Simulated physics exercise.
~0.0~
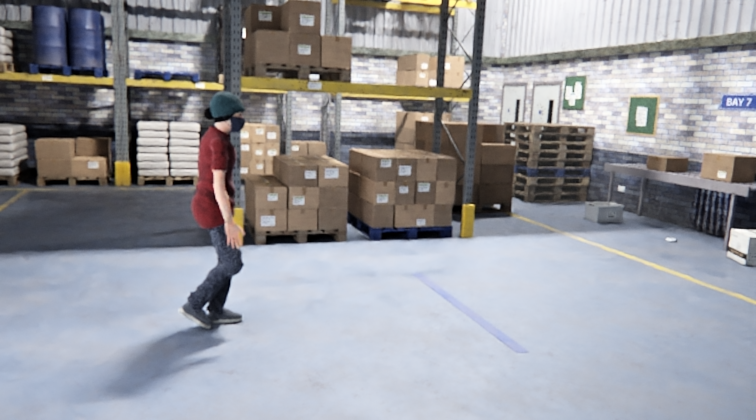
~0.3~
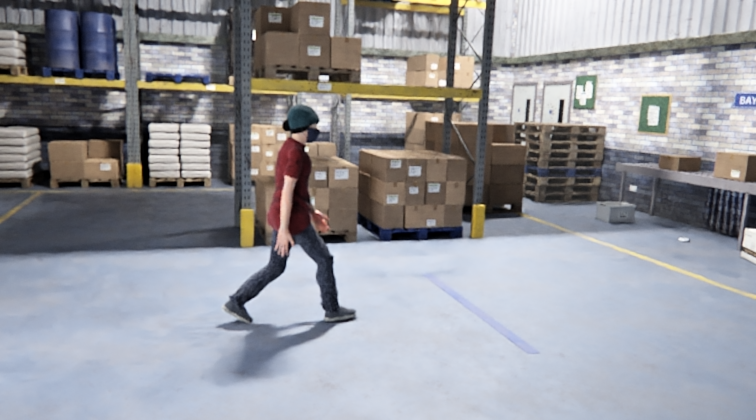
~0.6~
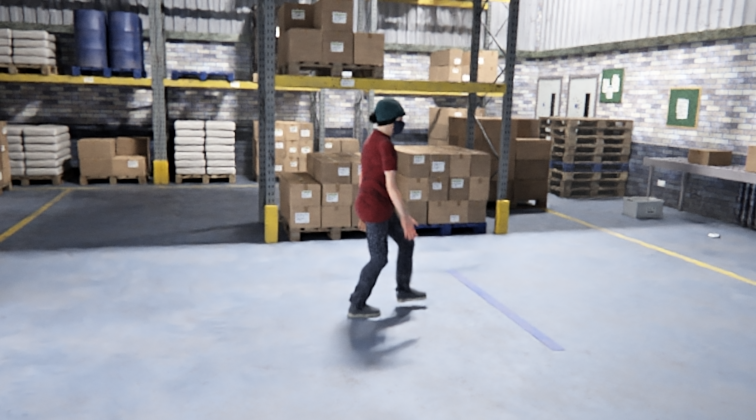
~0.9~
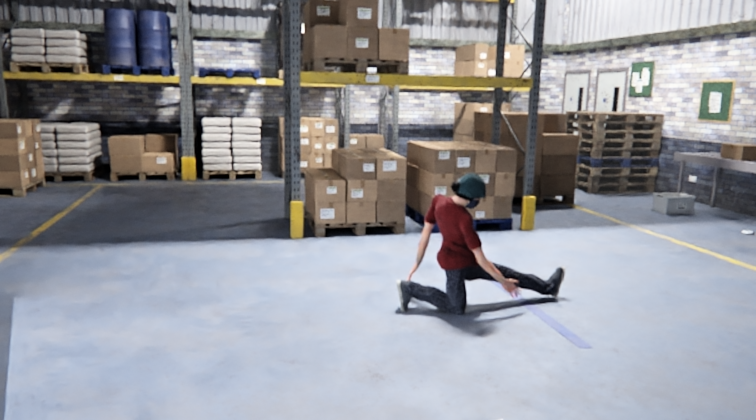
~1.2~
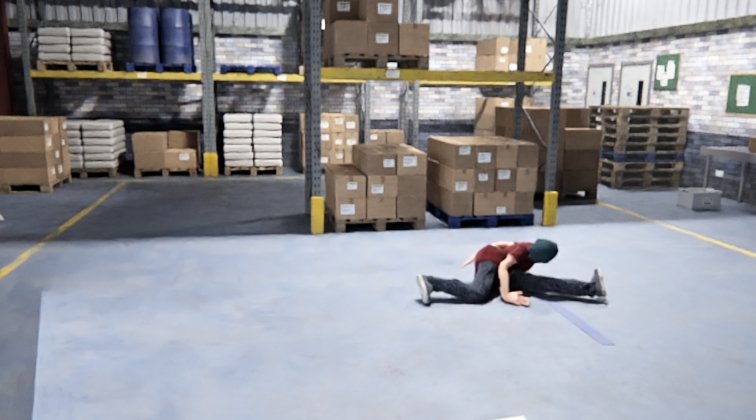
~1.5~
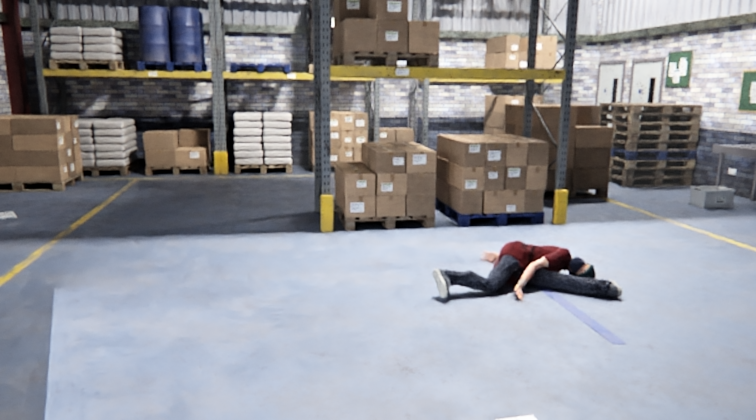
In a warehouse stacked with boxes on pallets, a person in a dark green hat and red shirt walked right toward a blue line, sank with legs split wide, folded forward, and ended up lying still, head past the line and hips short of it.
